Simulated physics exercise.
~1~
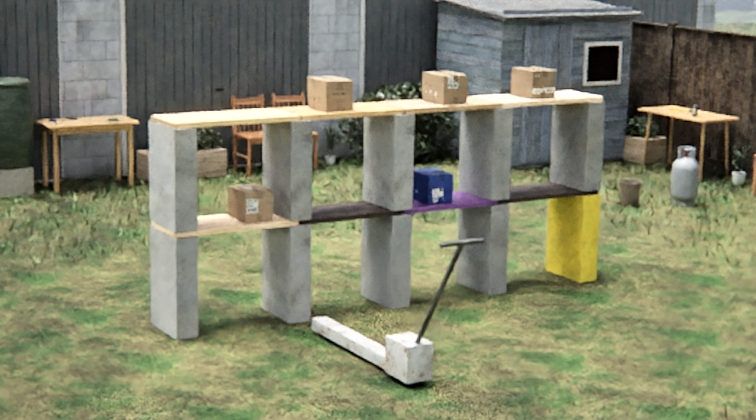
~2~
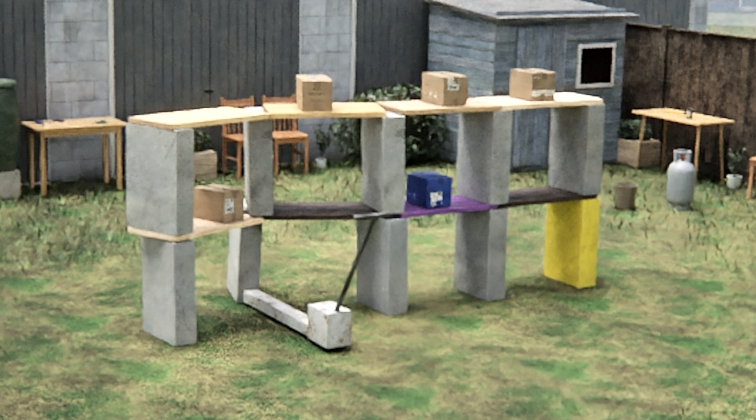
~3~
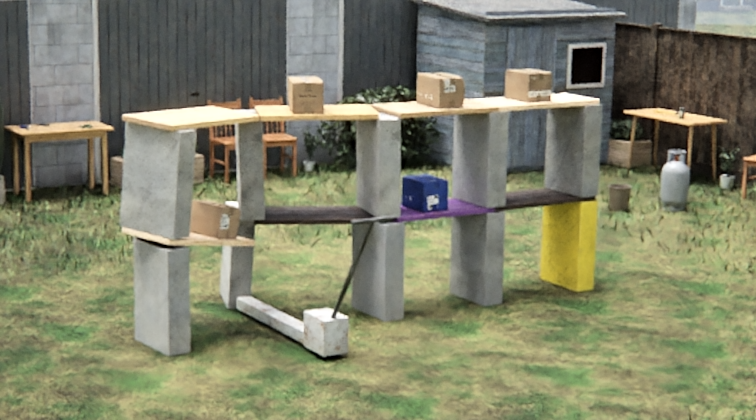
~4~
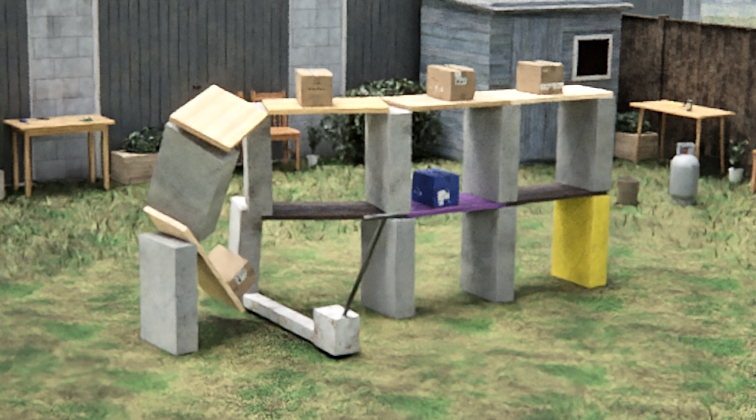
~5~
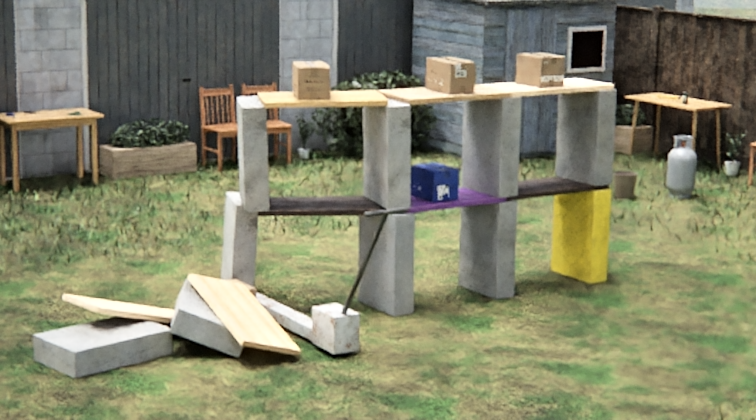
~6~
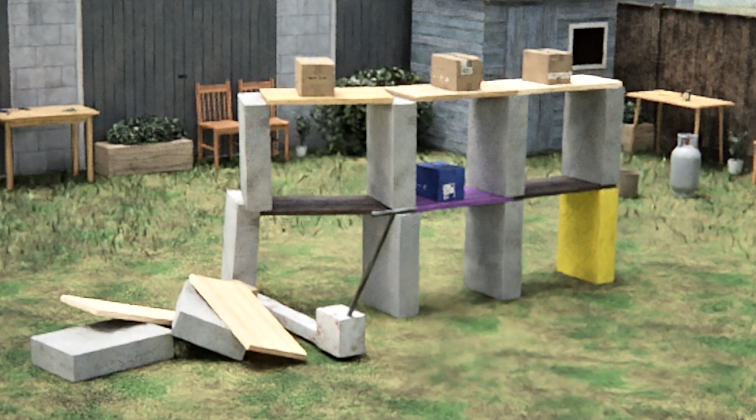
A jack shoves one block leftward, and the left end collapses while the purple board stays up.
